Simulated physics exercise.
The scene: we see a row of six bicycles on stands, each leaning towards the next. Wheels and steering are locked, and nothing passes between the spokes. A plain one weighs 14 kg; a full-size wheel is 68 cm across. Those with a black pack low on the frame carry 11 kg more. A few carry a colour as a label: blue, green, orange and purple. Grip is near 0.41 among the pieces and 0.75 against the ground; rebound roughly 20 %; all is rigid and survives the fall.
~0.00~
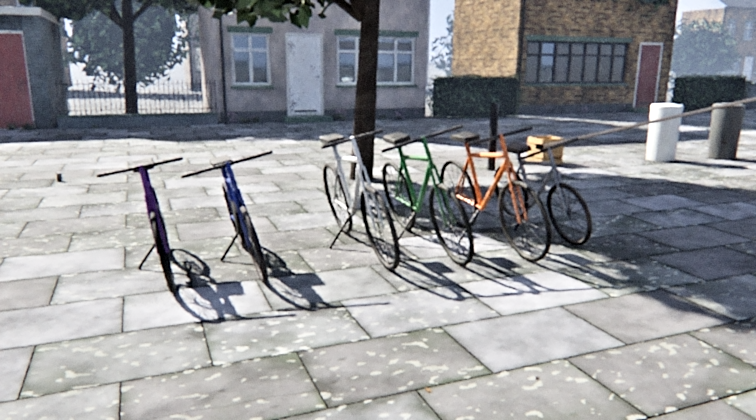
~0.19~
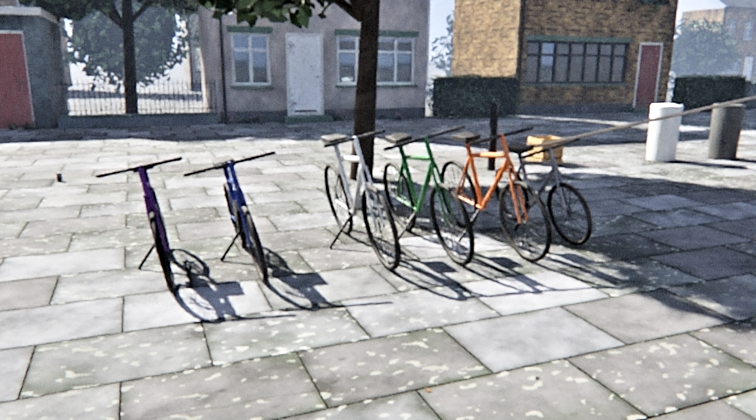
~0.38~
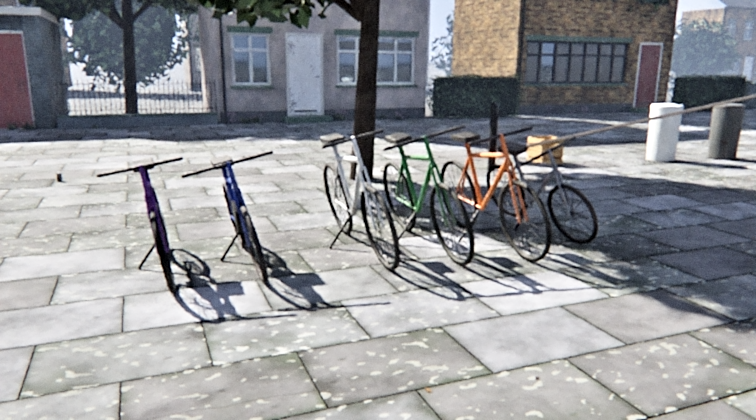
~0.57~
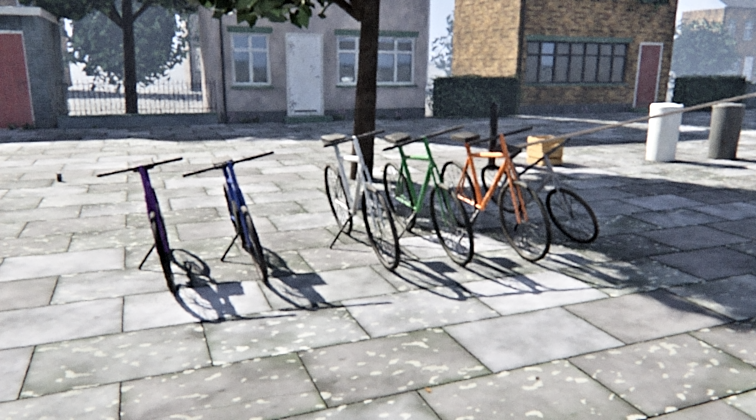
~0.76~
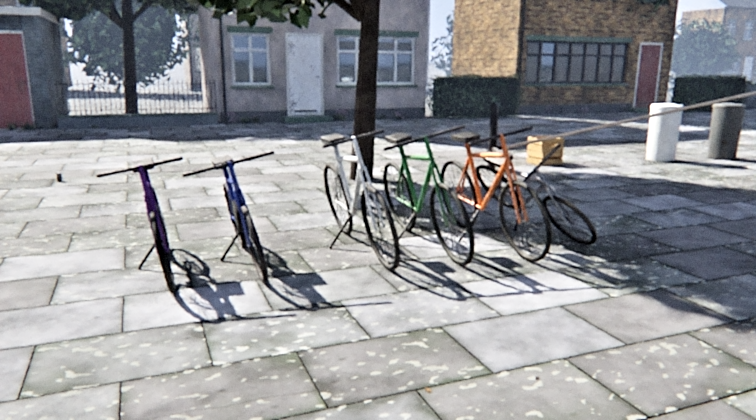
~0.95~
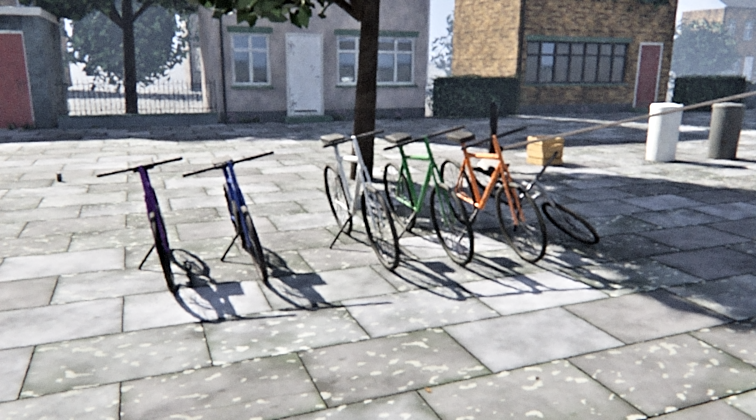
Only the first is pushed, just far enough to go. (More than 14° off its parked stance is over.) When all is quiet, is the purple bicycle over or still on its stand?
That bicycle keeps its feet.
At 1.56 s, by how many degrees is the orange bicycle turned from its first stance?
Some 40°.
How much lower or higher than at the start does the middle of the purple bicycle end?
It ends some 0 cm lower.
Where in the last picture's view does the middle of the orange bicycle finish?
Near (427, 214).
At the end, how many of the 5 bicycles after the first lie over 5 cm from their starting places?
It is 3.
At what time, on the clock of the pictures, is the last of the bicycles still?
At about 2.5 s.
Around 1.18 s, none of the 5 other bicycles over, 1 disturbed; purple bicycle unmoved; orange bicycle tipped 13°.
Around 1.56 s, 1 of the 5 other bicycles over; purple bicycle unmoved; orange bicycle tipped 41°.
Around 1.86 s, 2 of the 5 other bicycles over; purple bicycle unmoved; orange bicycle tipped 55°.
Around 2.10 s, 2 of the 5 other bicycles over; purple bicycle unmoved; orange bicycle tipped 63°.
Finally (2.5 s), 3 of the 5 other bicycles over; purple bicycle unmoved; orange bicycle tipped 64°; green bicycle tipped 39°. Two left standing. Seen by the last camera, middles, purple bicycle near (155, 214), orange bicycle near (427, 214).
